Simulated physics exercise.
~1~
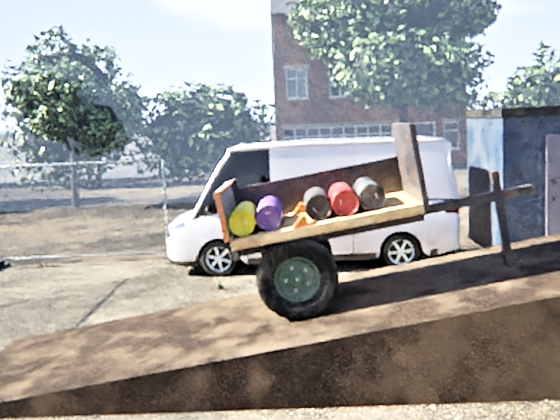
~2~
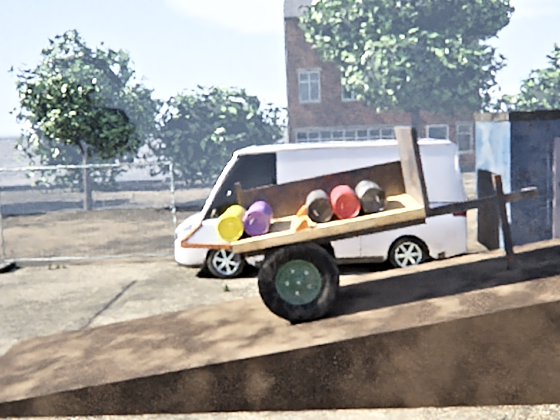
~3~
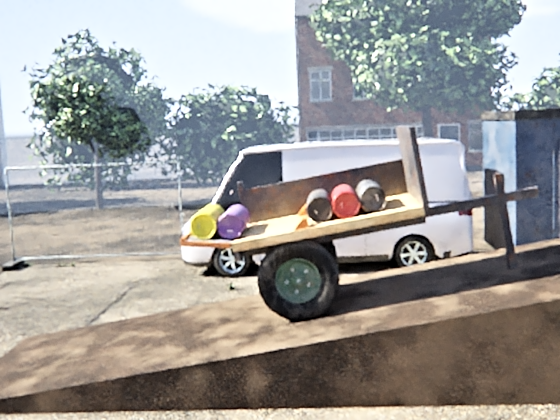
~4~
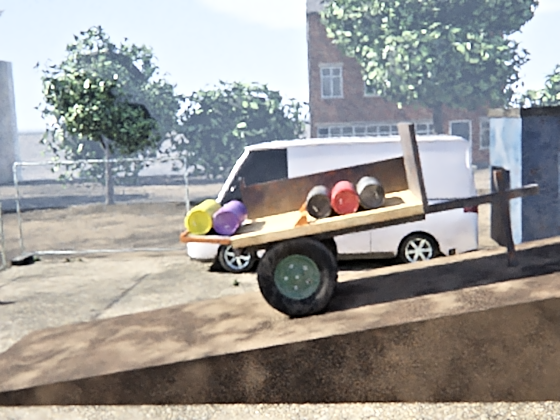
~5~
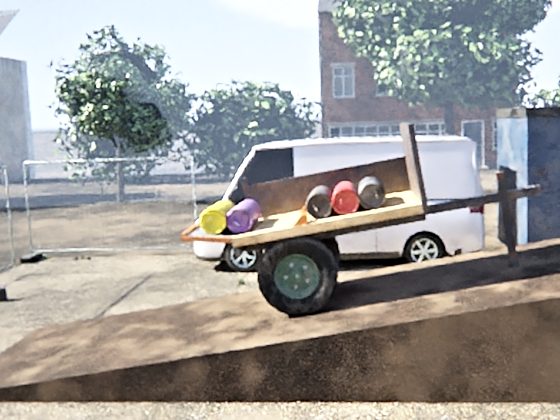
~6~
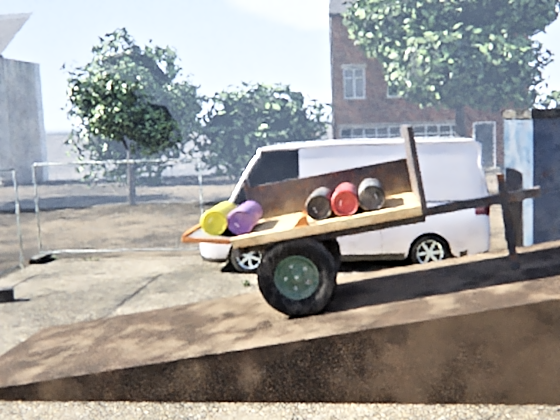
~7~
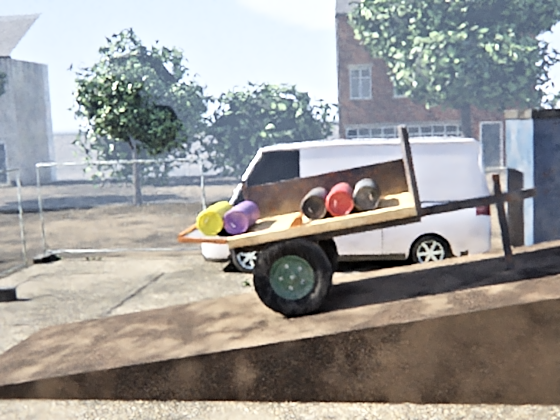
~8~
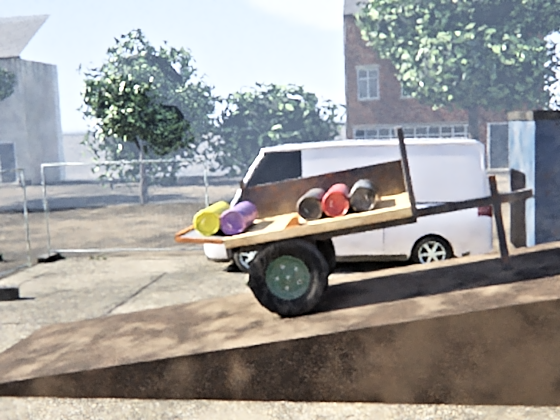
Yellow and purple cylinders roll left as the tailgate drops, roll back slightly, and stay aboard.
